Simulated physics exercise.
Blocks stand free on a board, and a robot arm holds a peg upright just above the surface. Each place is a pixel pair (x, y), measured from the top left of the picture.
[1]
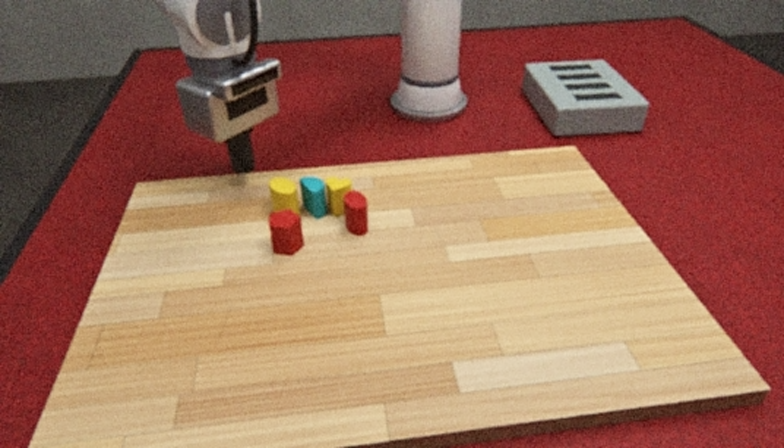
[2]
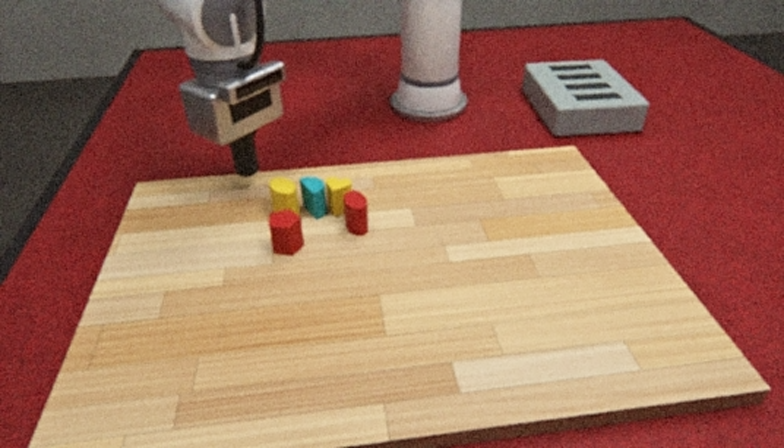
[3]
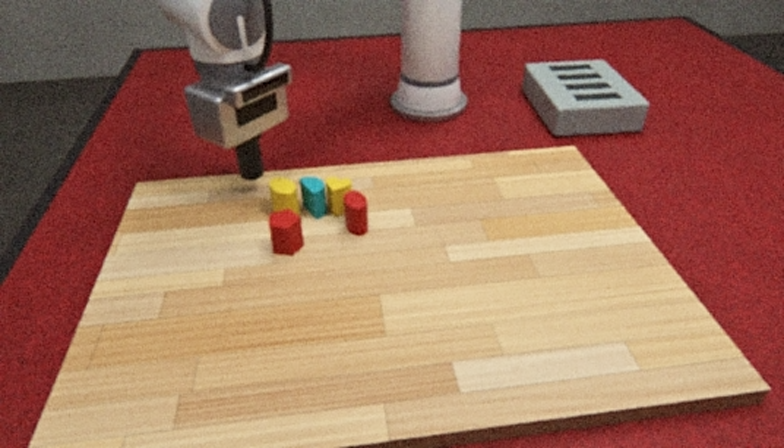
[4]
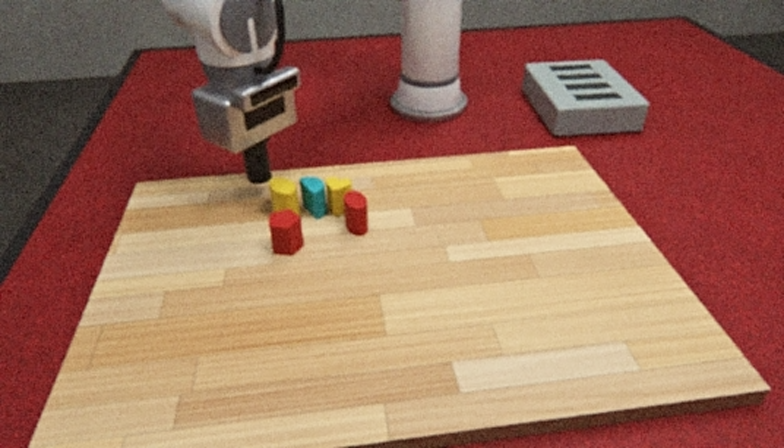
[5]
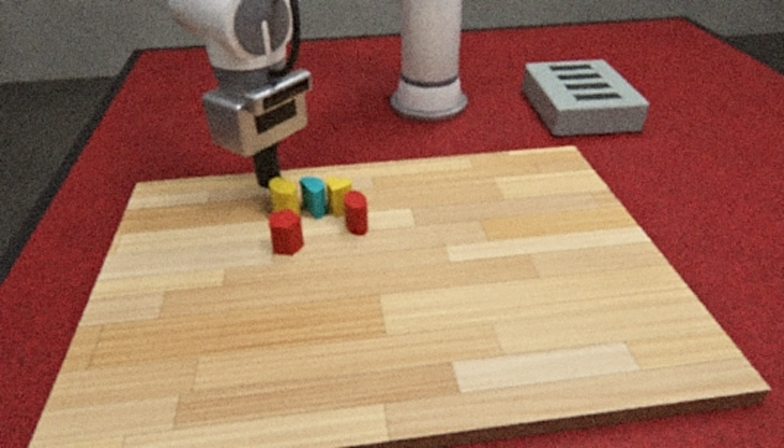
A robot arm moves its dark peg slightly right and nearer toward the still, colored blocks.
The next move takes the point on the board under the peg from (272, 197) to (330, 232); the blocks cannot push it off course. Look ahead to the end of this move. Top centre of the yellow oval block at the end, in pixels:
It will end up at (317, 223).
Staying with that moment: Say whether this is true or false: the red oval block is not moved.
This is true.
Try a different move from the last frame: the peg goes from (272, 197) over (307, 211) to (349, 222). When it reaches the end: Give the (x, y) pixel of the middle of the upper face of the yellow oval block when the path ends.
Near (312, 206).
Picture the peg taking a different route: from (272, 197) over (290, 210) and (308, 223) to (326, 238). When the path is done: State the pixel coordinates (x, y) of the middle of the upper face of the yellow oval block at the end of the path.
At the end it should sit near (323, 230).
On the path given first. One third of the way, peg (289, 194); yellow oval block (297, 197), turned 15° clockwise.
Two thirds of the way, peg (308, 205); yellow oval block (310, 210), turned 40° clockwise; turquoise D-shaped block (323, 184); yellow heart block (345, 182).
At the end, peg (329, 217); yellow oval block (317, 223), turned 85° clockwise; turquoise D-shaped block (323, 184), turned 15° anticlockwise; yellow heart block (345, 182); red oval block not moved.
